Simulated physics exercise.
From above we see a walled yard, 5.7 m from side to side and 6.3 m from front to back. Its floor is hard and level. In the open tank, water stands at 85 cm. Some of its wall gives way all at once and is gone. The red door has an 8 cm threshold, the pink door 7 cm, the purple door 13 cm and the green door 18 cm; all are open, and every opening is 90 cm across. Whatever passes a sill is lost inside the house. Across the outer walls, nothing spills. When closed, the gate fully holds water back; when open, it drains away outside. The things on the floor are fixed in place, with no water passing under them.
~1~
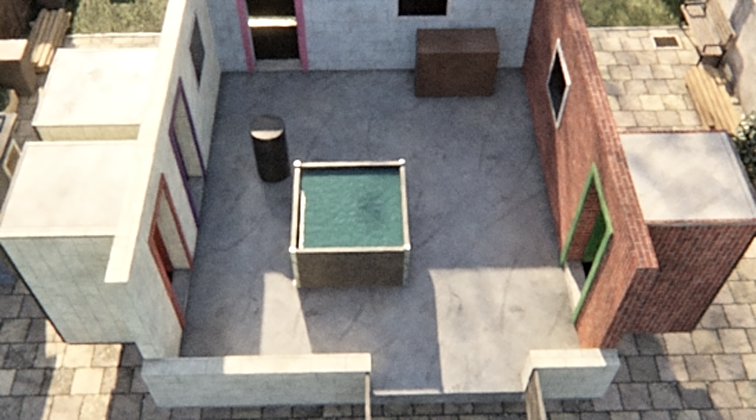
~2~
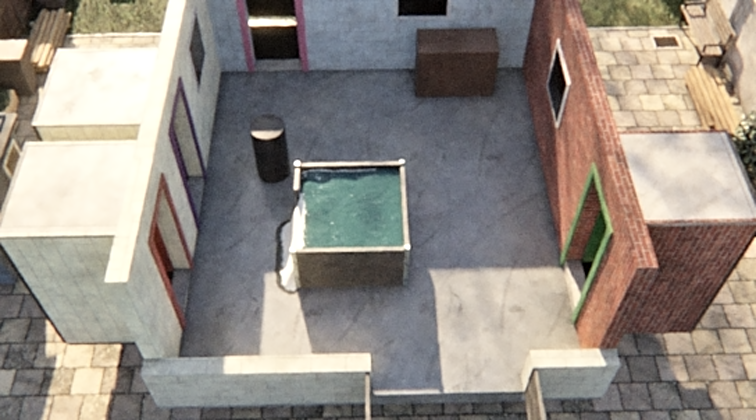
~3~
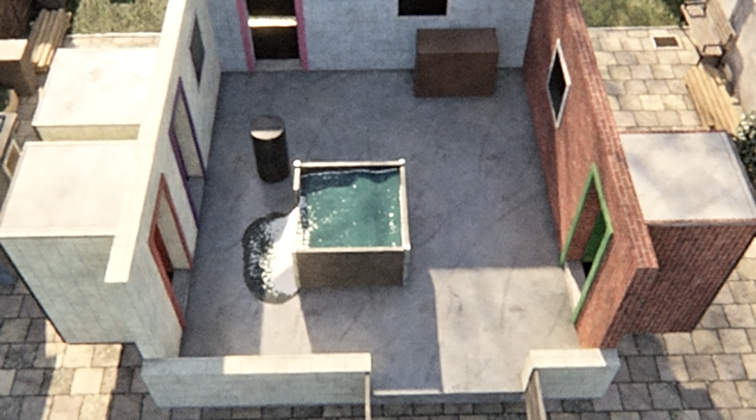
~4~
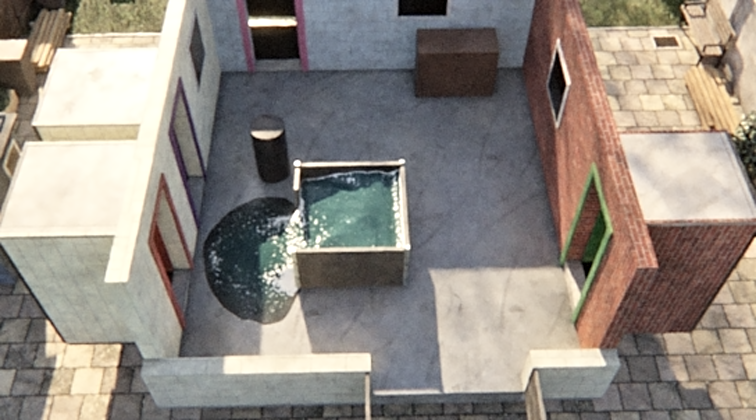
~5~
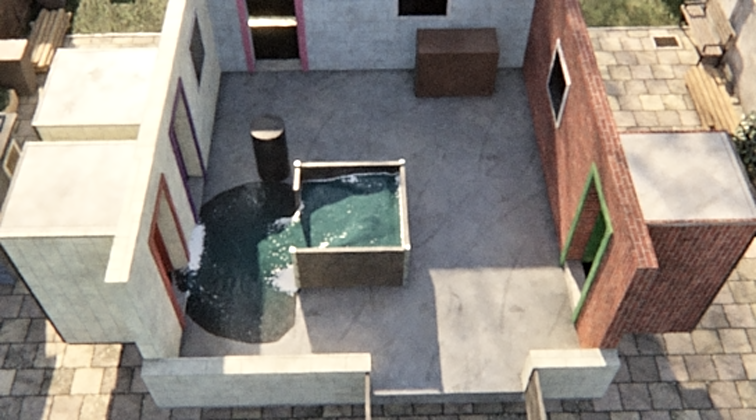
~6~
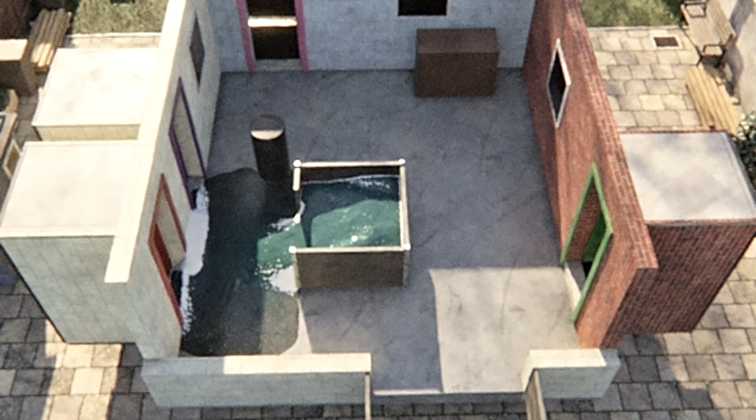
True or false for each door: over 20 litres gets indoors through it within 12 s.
Red door - true, pink door - true, purple door - true, green door - false.
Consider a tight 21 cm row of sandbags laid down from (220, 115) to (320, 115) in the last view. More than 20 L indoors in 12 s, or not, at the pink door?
Compared to the limit, pink stays inside.
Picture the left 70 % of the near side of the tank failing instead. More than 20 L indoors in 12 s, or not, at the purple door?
Note: Purple door, short of the limit.
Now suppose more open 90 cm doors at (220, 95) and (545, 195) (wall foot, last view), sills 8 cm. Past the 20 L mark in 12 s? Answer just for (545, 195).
Well, for that spot the inflow stays beneath the mark.
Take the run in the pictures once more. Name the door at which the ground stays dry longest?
Last comes the green one.
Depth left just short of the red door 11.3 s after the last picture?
Depth: Approx. 4.0 cm.
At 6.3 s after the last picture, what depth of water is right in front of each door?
In cm: Red 8, pink 7, purple 6, green 8.
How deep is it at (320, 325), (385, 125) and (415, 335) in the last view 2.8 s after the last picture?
4, 0, 3 cm.
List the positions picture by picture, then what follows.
Still water, 85 cm deep, in the open tank at (350, 208), in the first picture.
The front is at (293, 291), 0.7 m from the gap at (300, 242); 0.3 m2 of floor is under water; 85 cm left at the back of the open tank, in the second picture.
The front is at (251, 231), 0.9 m from the gap at (300, 244); 1.1 m2 of floor is under water; 81 cm left at the back of the open tank, in the third picture.
Water pours out at (300, 245) and has run 1.5 m, to (212, 238); typically 10 cm deep outside, 73 cm at the open tank's back, in the fourth picture.
The front is at (187, 307), 1.9 m from the gap at (300, 246); 4.0 m2 of floor is under water; 73 cm left at the back of the open tank, in the fifth picture.
The front is at (181, 343), 2.2 m from the gap at (300, 246); 5.1 m2 of floor is under water; 68 cm left at the back of the open tank, in the sixth picture.
Then, 0.7 s after the last picture water covers 20 % of the floor and is deepest (44 cm) near (206, 253); red door 34 cm at the sill, 155 L in, pink door not reached, purple door 26 cm at the sill, 28 L in, green door not reached.
Then, 1.5 s after the last picture water covers 30 % of the floor and is deepest (42 cm) near (176, 382); red door 27 cm at the sill, 299 L in, pink door 7 cm at the sill, 0 L in, purple door 20 cm at the sill, 66 L in, green door not reached.
Then, 2.8 s after the last picture water covers 50 % of the floor and is deepest (22 cm) near (177, 370); red door 19 cm at the sill, 386 L in, pink door 16 cm at the sill, 35 L in, purple door 13 cm at the sill, 81 L in, green door not reached.
Then, 6.3 s after the last picture water covers 85 % of the floor and is deepest (10 cm) near (567, 317); red door 8 cm at the sill, 438 L in, pink door 7 cm at the sill, 75 L in, purple door 6 cm at the sill, 83 L in, green door 8 cm at the sill, 0 L in.
Then, 11.3 s after the last picture water covers 95 % of the floor and is deepest (9 cm) near (517, 68); red door 4 cm at the sill, 438 L in, pink door 4 cm at the sill, 76 L in, purple door 3 cm at the sill, 83 L in, green door 5 cm at the sill, 0 L in.
